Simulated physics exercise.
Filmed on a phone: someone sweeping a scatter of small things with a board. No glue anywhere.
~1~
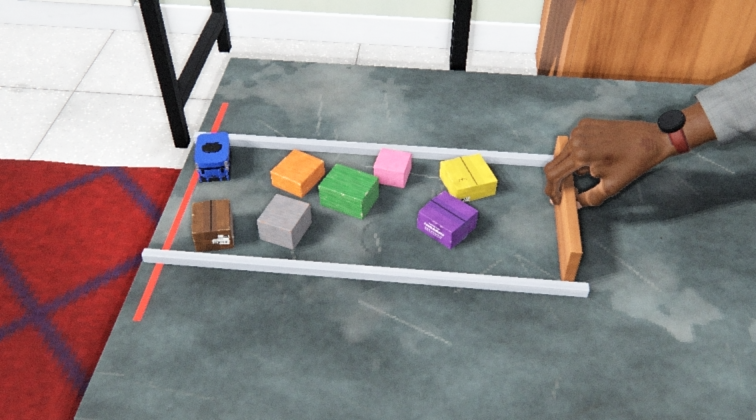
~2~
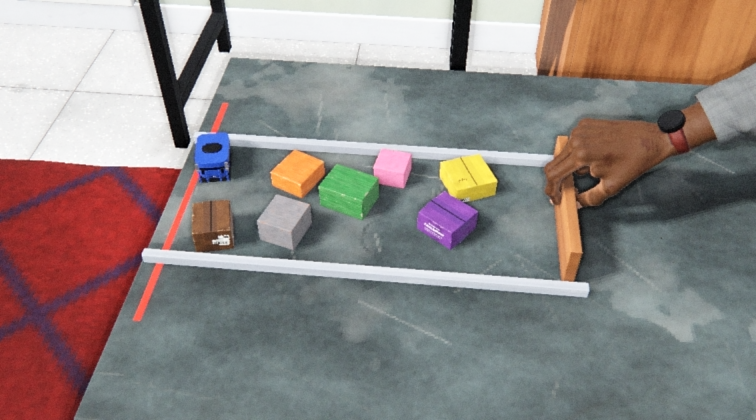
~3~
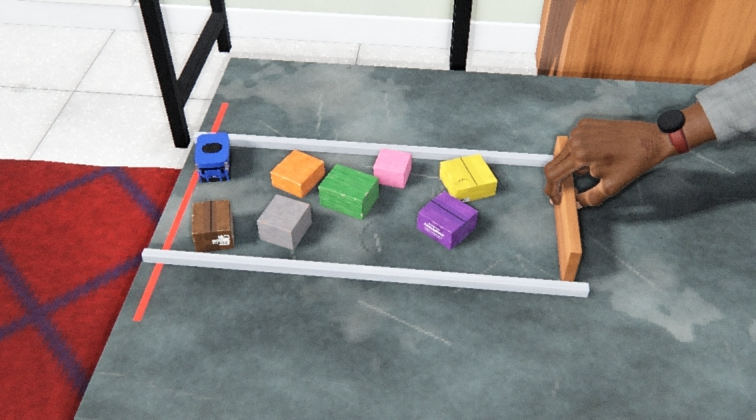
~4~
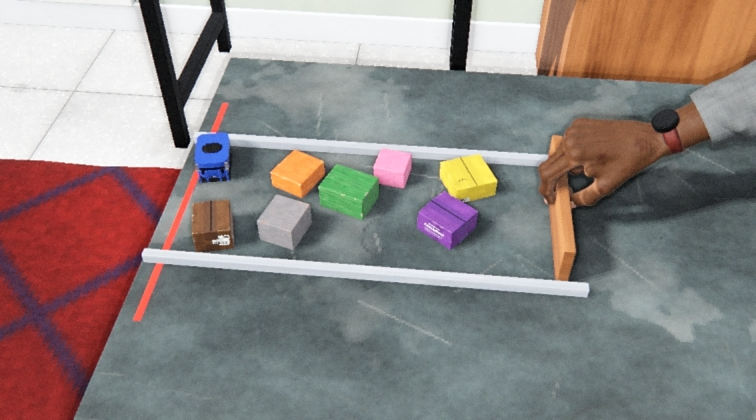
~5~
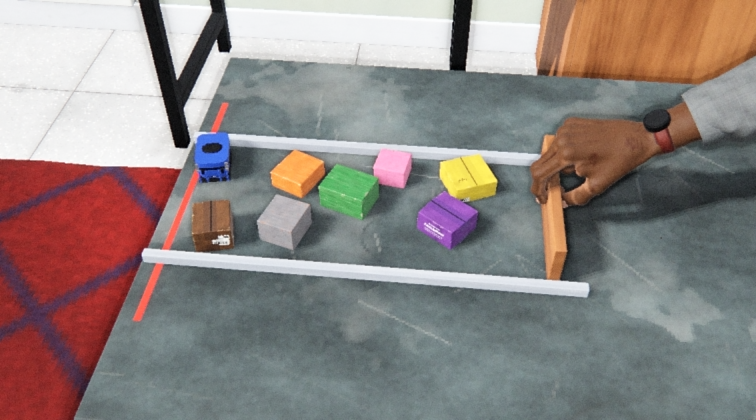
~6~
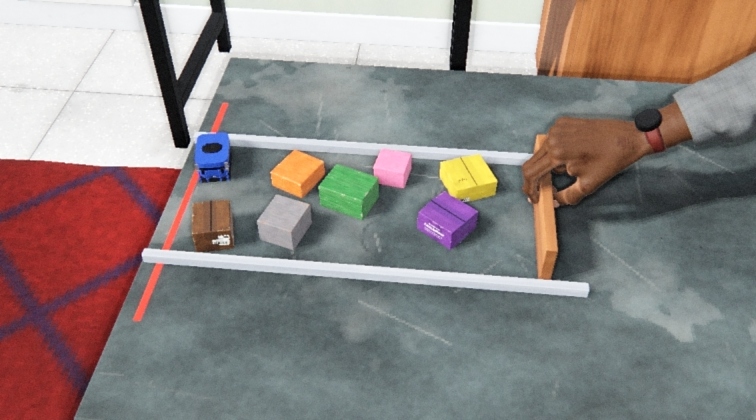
A wooden board held upright by a hand stayed still at first, then slid a short way left between two pale rails, while the colourful little blocks and boxes on the grey tabletop stayed put.
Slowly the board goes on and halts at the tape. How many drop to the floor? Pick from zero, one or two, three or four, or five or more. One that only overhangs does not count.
The number that fall off is five or more.
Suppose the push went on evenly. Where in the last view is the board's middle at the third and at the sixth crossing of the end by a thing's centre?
About (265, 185), then (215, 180).
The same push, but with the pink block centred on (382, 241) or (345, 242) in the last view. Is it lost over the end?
Place by place, it is kept; remains up.
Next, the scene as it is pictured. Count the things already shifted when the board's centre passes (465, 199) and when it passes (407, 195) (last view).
2 and 4.
Soon after, none off yet; blue case at rest near (214, 157); brown box at rest near (213, 226); orange block moving near (294, 174).
At rest, the number that fall off is five or more; fallen, yellow box, purple box, pink block, green block, grey block, orange block, brown box and blue case.
